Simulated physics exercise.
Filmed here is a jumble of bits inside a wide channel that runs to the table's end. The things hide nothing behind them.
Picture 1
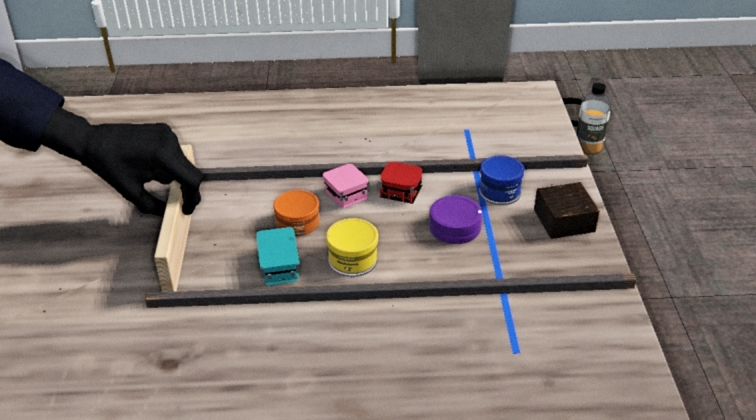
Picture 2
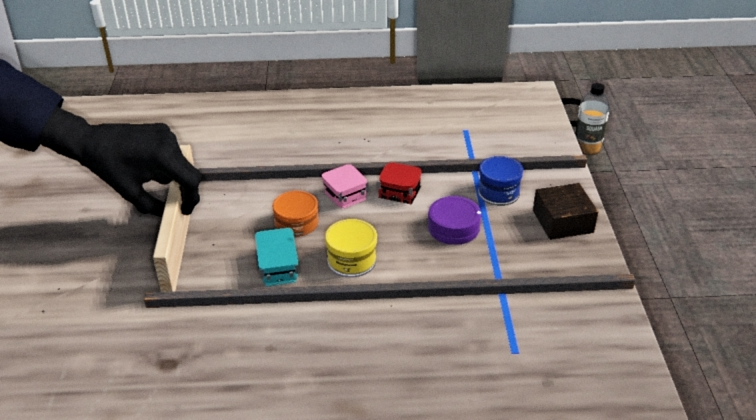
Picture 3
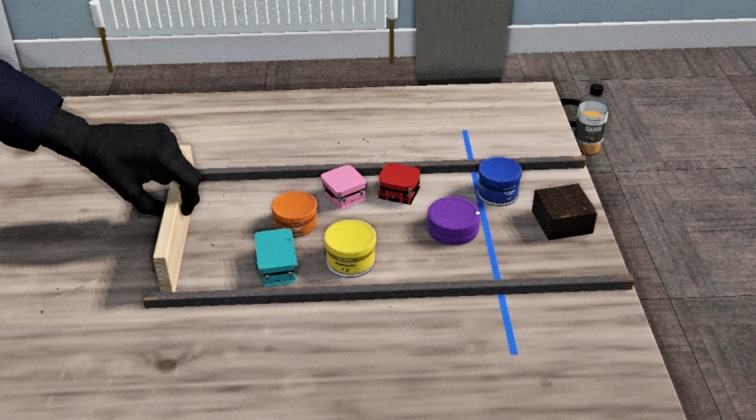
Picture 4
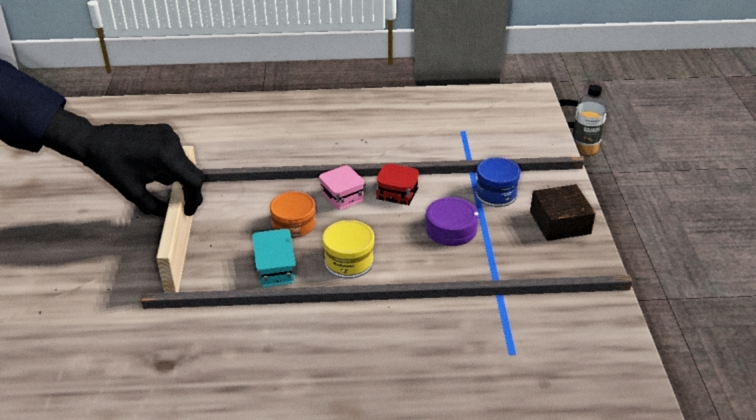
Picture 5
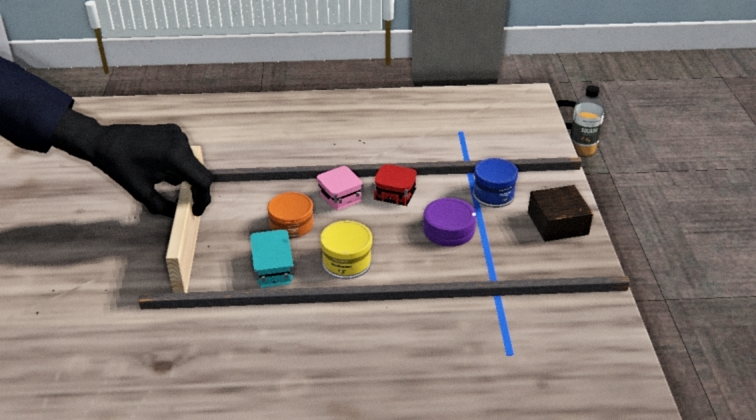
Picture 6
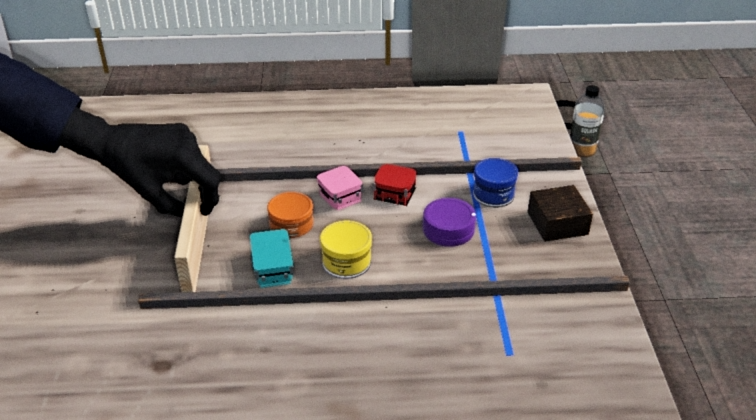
At first, a black-gloved hand holds a wooden board upright at the left end of a channel on a table, with colourful tubs and cases and a dark block spread out ahead. Then the hand slides the board slightly right, still short of the objects, which stay in their arrangement.
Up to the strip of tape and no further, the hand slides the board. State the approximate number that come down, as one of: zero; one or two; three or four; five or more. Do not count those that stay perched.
Tally: Nothing.
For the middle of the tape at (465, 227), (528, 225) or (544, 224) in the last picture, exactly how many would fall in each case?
First 0, then 2, then 3.
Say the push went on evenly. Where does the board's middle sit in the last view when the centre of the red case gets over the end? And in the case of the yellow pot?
Its middle is about (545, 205) and about (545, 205).
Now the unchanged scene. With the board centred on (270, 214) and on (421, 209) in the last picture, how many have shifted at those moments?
Answer - first 2, then 7.
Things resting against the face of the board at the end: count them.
It adds up to 3.
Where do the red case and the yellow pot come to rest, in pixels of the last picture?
Red case: (525, 179); yellow pot: (551, 249).
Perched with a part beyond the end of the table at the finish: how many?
Overhang count: 1.
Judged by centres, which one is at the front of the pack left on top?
The black block ends nearest.
Soon after, none off yet; black block at rest near (559, 213); blue tin at rest near (495, 183); purple lid at rest near (449, 222).
After that, none off yet; black block at rest near (559, 213); blue tin at rest near (495, 183); purple lid displaced a little near (468, 220).
In the end, the number that fall off is zero.
